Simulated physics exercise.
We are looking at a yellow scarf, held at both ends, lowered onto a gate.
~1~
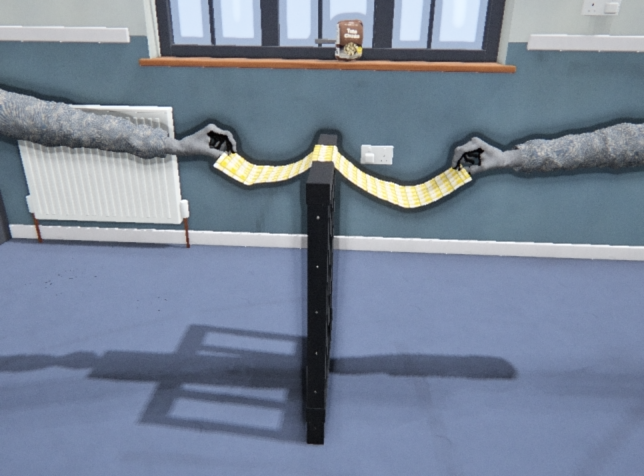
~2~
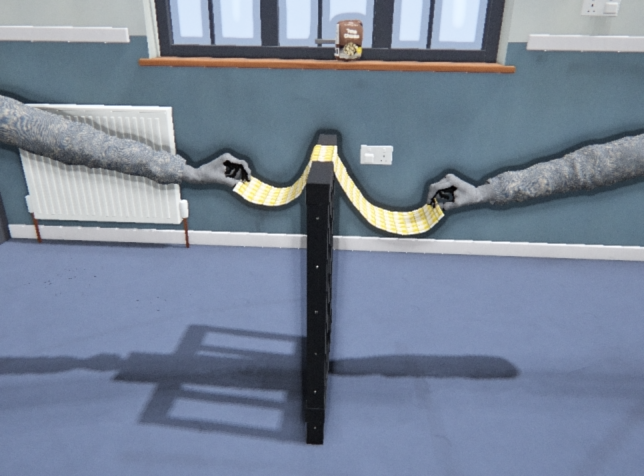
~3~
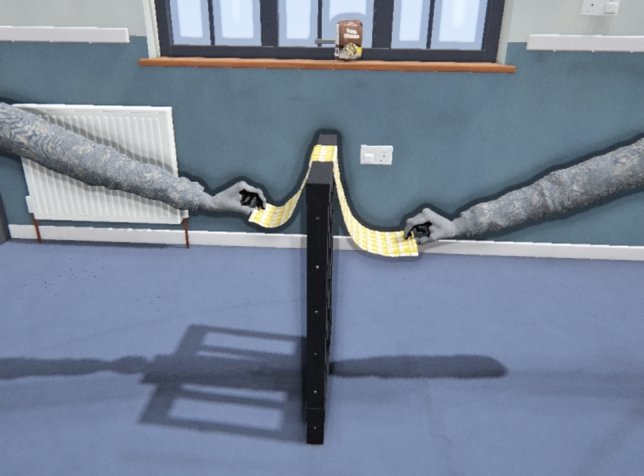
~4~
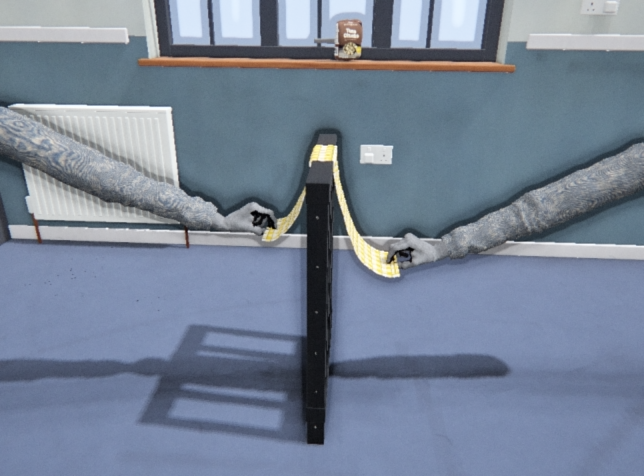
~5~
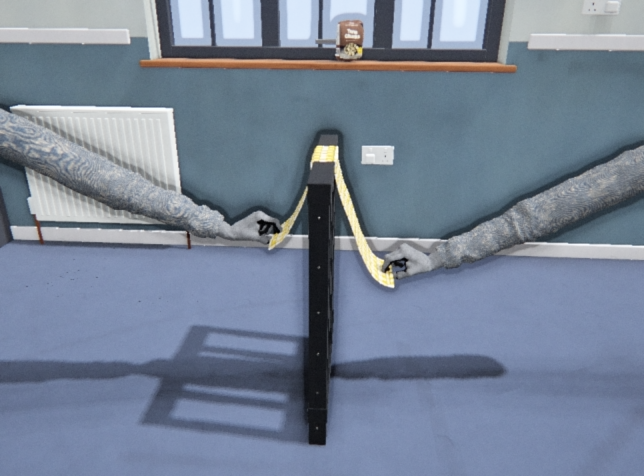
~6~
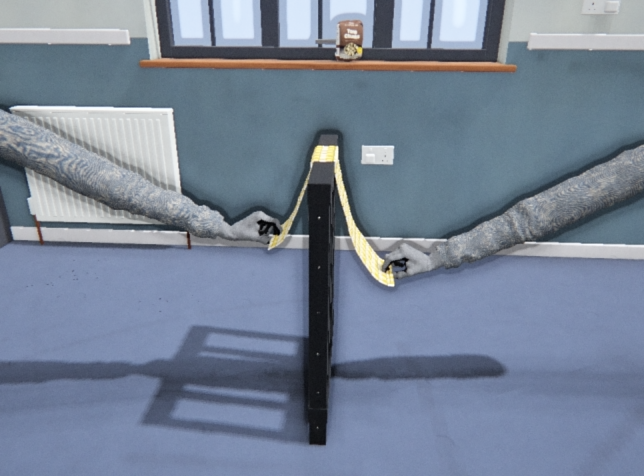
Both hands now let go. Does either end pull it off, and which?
In the end the yellow scarf hangs there.
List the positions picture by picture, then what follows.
Left end (218, 169); right end (466, 182); top of the gate (318, 188), in the first frame.
Left end (238, 194); right end (440, 219), in the second frame.
Left end (254, 222); right end (413, 255); top of the gate (318, 188), in the third frame.
Left end (267, 242); right end (394, 277), in the fourth frame.
Left end (273, 248); right end (389, 286), in the fifth frame.
Left end (273, 248); right end (389, 286); both sides about alike, in the sixth frame.
Then, 0.22 s past the final frame, scarf hanging on both sides, left end near (301, 250), right end near (360, 288).
Then, 0.38 s past the final frame, scarf hanging on both sides, left end near (314, 252), right end near (333, 290).
When it is over, scarf hanging on both sides, left end near (314, 252), right end near (333, 290). The yellow scarf keeps its place.
